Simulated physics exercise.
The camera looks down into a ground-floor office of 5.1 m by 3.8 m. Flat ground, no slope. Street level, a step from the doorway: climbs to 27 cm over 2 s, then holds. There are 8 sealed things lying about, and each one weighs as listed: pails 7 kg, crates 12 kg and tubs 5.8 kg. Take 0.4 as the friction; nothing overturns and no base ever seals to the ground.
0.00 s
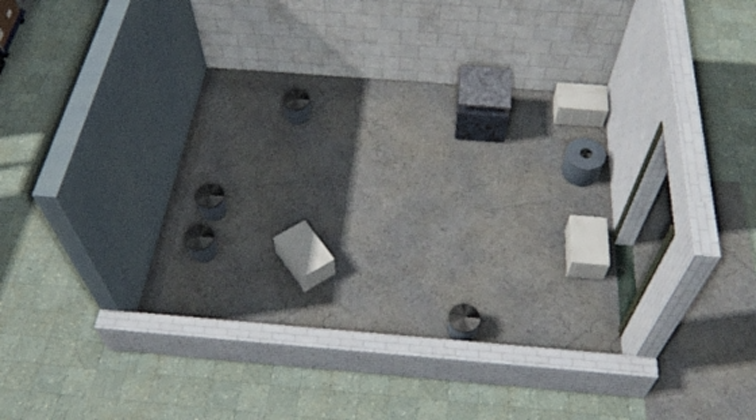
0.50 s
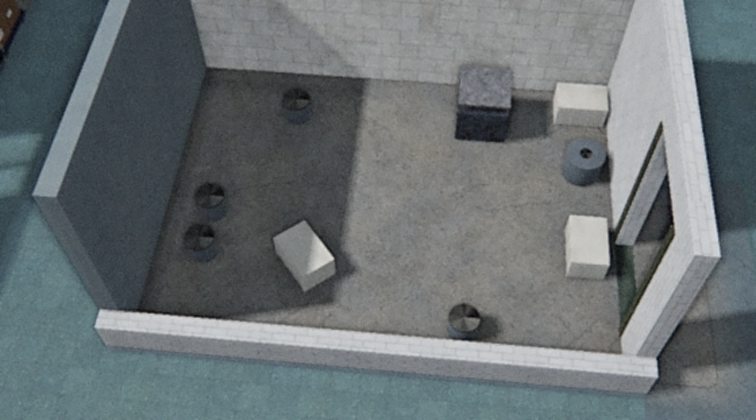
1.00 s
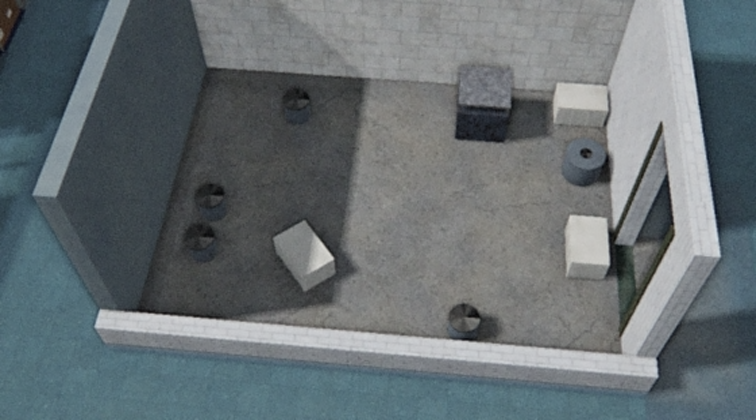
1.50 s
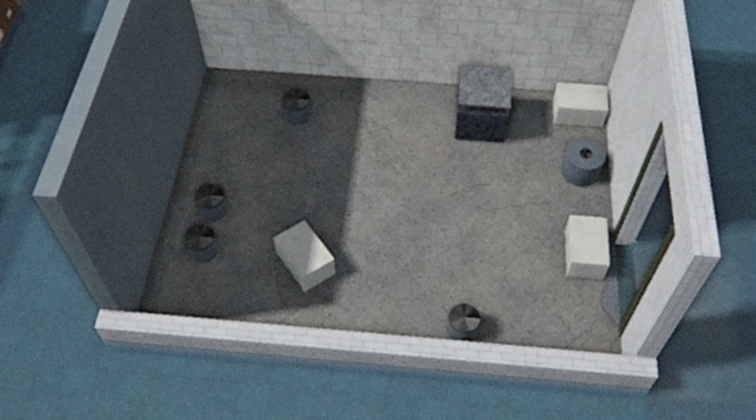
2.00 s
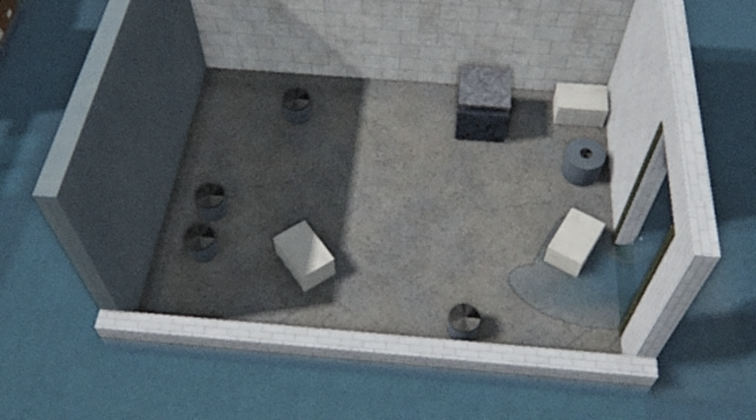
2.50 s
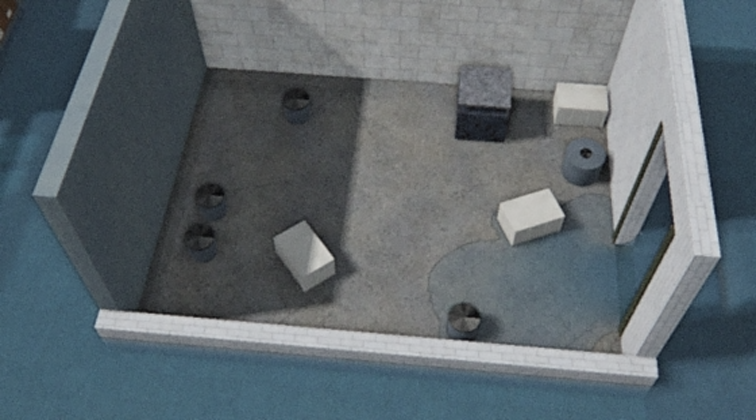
Water rose around a small walled room seen from above, then spread in through the doorway on the right, pushing a white block leftward across the floor while the other objects stayed put.
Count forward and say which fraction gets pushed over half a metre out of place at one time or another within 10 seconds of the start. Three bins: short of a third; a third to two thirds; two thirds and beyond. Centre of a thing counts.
Bin: Two thirds and beyond.
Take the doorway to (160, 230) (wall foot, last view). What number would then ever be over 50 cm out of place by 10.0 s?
That gives 7 of them.
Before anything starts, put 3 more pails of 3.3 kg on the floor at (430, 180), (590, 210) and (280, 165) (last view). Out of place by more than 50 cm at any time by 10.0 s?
One: Beyond it. Two: Within it. Three: Beyond it.
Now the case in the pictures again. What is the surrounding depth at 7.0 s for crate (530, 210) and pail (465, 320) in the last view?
Roughly 3 and 15 cm.
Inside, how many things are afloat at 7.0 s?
At that point I count 4.
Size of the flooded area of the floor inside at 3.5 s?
I'd put it close to 8.5 m2.
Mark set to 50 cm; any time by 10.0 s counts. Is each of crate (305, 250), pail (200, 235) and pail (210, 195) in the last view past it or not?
In turn: Over, over, over.
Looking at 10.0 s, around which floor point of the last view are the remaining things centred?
(387, 132).
After 3.5 s 2 of 8 are over 50 cm from their spots; 0 afloat.
After 4.5 s 3 of 8 are over 50 cm from their spots; 0 afloat.
After 7.0 s 5 of 8 are over 50 cm from their spots; 4 afloat.
After 10.0 s 6 of 8 are over 50 cm from their spots, and 6 have been at some point; 6 afloat.
